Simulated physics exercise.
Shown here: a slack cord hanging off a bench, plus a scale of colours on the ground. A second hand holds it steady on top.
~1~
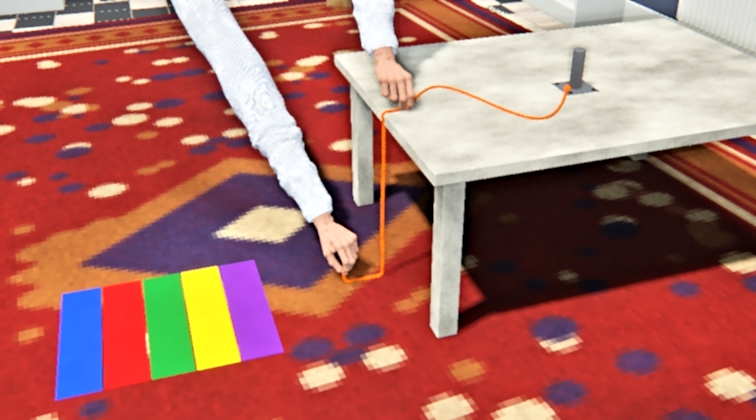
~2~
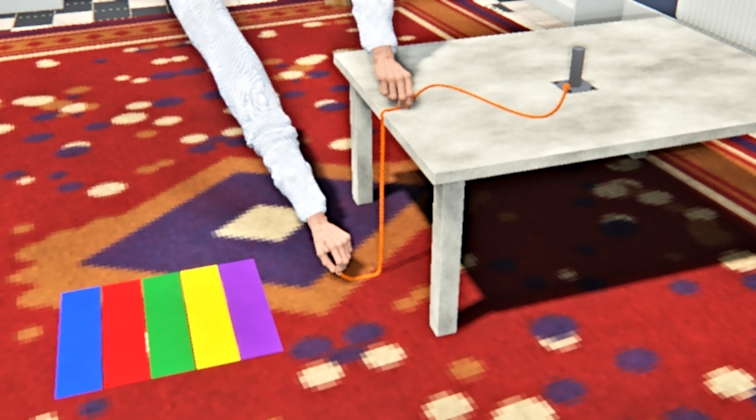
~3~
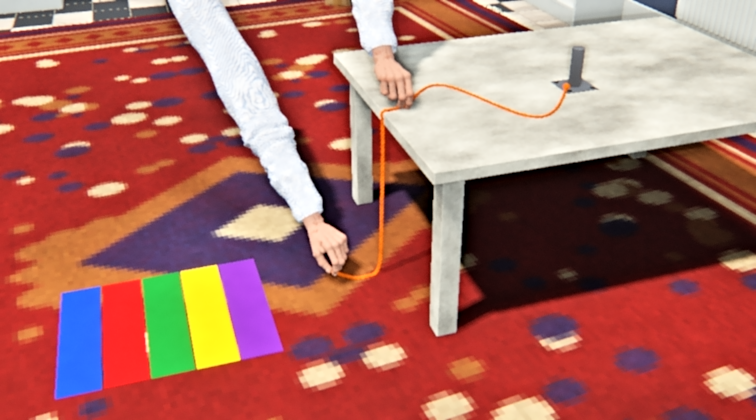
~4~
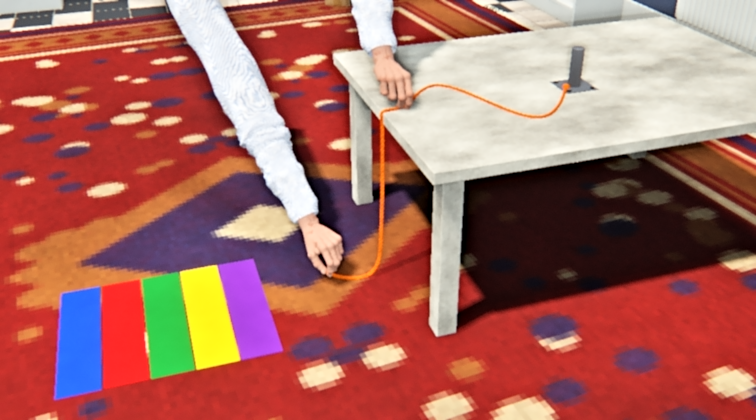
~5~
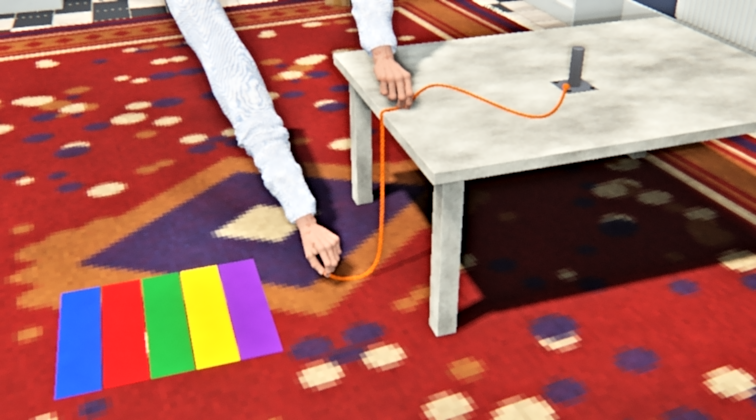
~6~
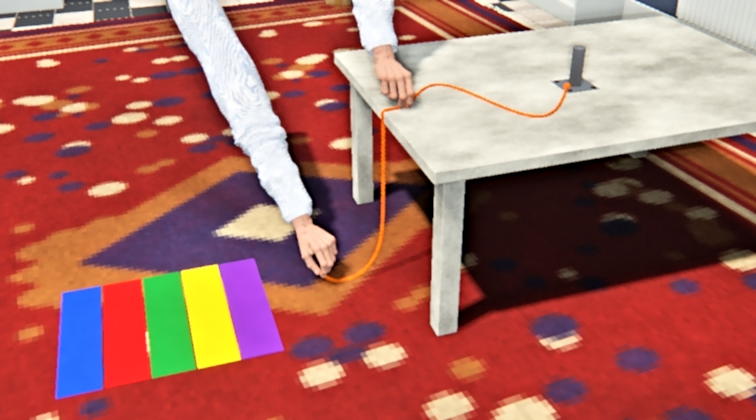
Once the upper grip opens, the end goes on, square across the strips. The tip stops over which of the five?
Over the blue strip.
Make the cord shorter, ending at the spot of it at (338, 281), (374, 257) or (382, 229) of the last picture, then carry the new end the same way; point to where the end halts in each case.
Roughly (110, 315), (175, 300), (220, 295).
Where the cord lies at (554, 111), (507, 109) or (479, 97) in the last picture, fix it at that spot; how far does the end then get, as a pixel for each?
Per try (px, approx.): (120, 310); (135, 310); (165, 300).
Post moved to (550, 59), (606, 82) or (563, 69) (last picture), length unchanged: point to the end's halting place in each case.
One per try, in order: (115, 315), (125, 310), (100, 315).
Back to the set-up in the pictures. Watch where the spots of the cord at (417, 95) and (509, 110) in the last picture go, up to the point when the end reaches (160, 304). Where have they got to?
(373, 171) and (455, 102), approximately.
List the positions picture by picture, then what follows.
In the first frame, end (343, 271); purple (258, 337); yellow (215, 346); green (171, 355); red (126, 364); blue (80, 374).
In the second frame, end (336, 271); cord through (562, 100) (508, 110) (445, 86) (398, 109) (382, 179) (381, 251).
In the third frame, end (332, 271).
In the fourth frame, end (327, 273); cord through (562, 100) (508, 110) (445, 86) (397, 109) (382, 179) (380, 251).
In the fifth frame, end (325, 273).
In the sixth frame, end (321, 273); cord through (562, 100) (509, 110) (445, 85) (398, 108) (383, 179) (377, 251).
Soon after, end near (160, 304); over green.
After that, end near (110, 313); over red.
At the stop, end near (81, 319); over blue. It halts on the blue strip.
